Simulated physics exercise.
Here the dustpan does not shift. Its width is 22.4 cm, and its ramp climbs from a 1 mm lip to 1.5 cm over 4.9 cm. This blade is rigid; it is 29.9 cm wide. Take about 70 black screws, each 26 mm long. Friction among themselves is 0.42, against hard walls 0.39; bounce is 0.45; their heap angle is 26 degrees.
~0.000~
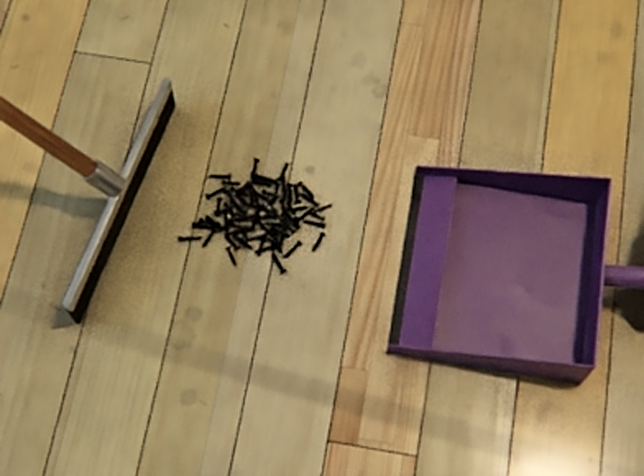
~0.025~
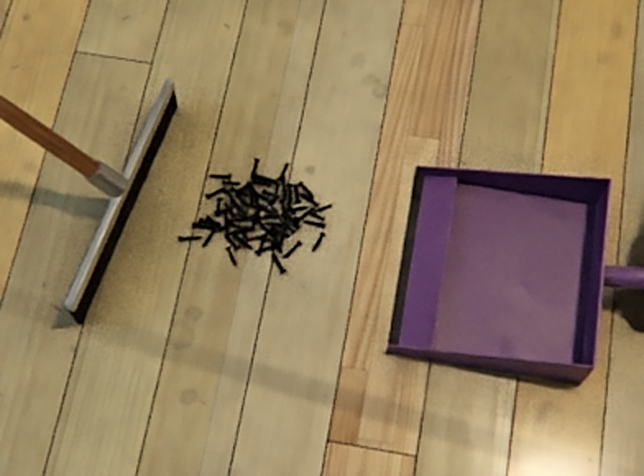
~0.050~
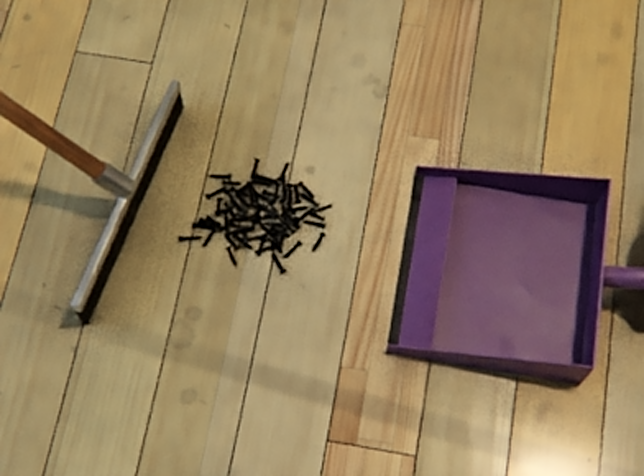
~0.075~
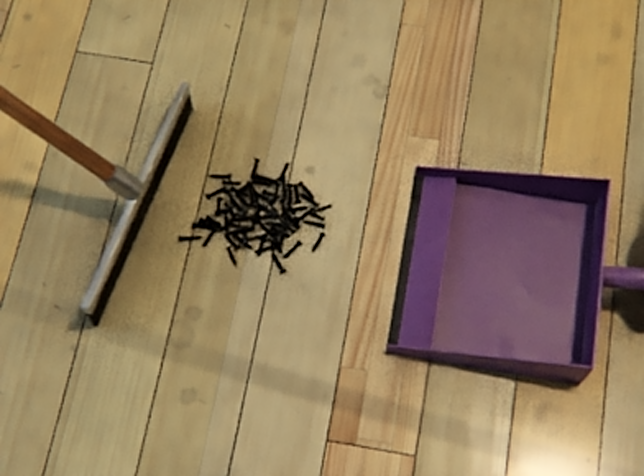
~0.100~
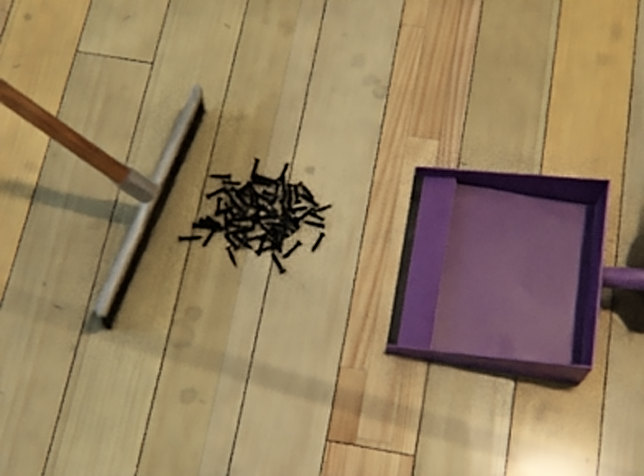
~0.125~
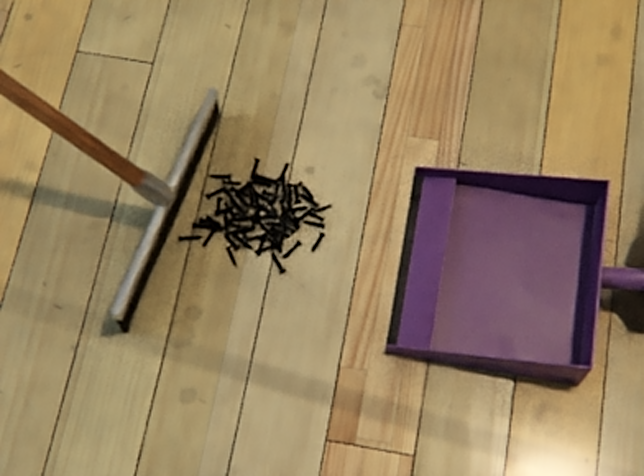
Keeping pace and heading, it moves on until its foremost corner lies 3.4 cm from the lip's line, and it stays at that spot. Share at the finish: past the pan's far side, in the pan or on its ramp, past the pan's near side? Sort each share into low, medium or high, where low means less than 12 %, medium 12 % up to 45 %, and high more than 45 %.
Shares - past the pan's far side: Low, in the pan or on its ramp: Medium, past the pan's near side: Low.
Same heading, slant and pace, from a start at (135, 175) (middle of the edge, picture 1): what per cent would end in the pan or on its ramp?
Estimate: Near 20 %.
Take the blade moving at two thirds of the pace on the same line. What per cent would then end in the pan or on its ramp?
Then some 10 in a hundred.
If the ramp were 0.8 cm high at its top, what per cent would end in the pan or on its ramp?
30 %.
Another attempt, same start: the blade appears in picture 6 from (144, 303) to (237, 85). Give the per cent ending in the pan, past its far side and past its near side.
Final per cent - pan 40, far 10, near 0.
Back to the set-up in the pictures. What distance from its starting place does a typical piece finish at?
It comes to some 18 cm.
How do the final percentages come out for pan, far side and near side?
In per cent - far side 0, pan 25, near side 0.
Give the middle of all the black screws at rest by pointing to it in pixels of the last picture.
Centre at rest: Approx. (397, 246) px.
After 0.28 s, middle of the blade 16 cm from the lip; 0 % over the lip, far side 0 %, near side 0 %.
After 0.38 s, middle of the blade 9 cm from the lip; 0 % over the lip, far side 0 %, near side 0 %.
Then, at 0.62 s, middle of the blade 6 cm from the lip; 25 % over the lip, far side 0 %, near side 0 %.
By 1.2 s all is still; far side 0 %, pan 25 %, near side 0 %, in front of the lip or behind the blade 75 %.
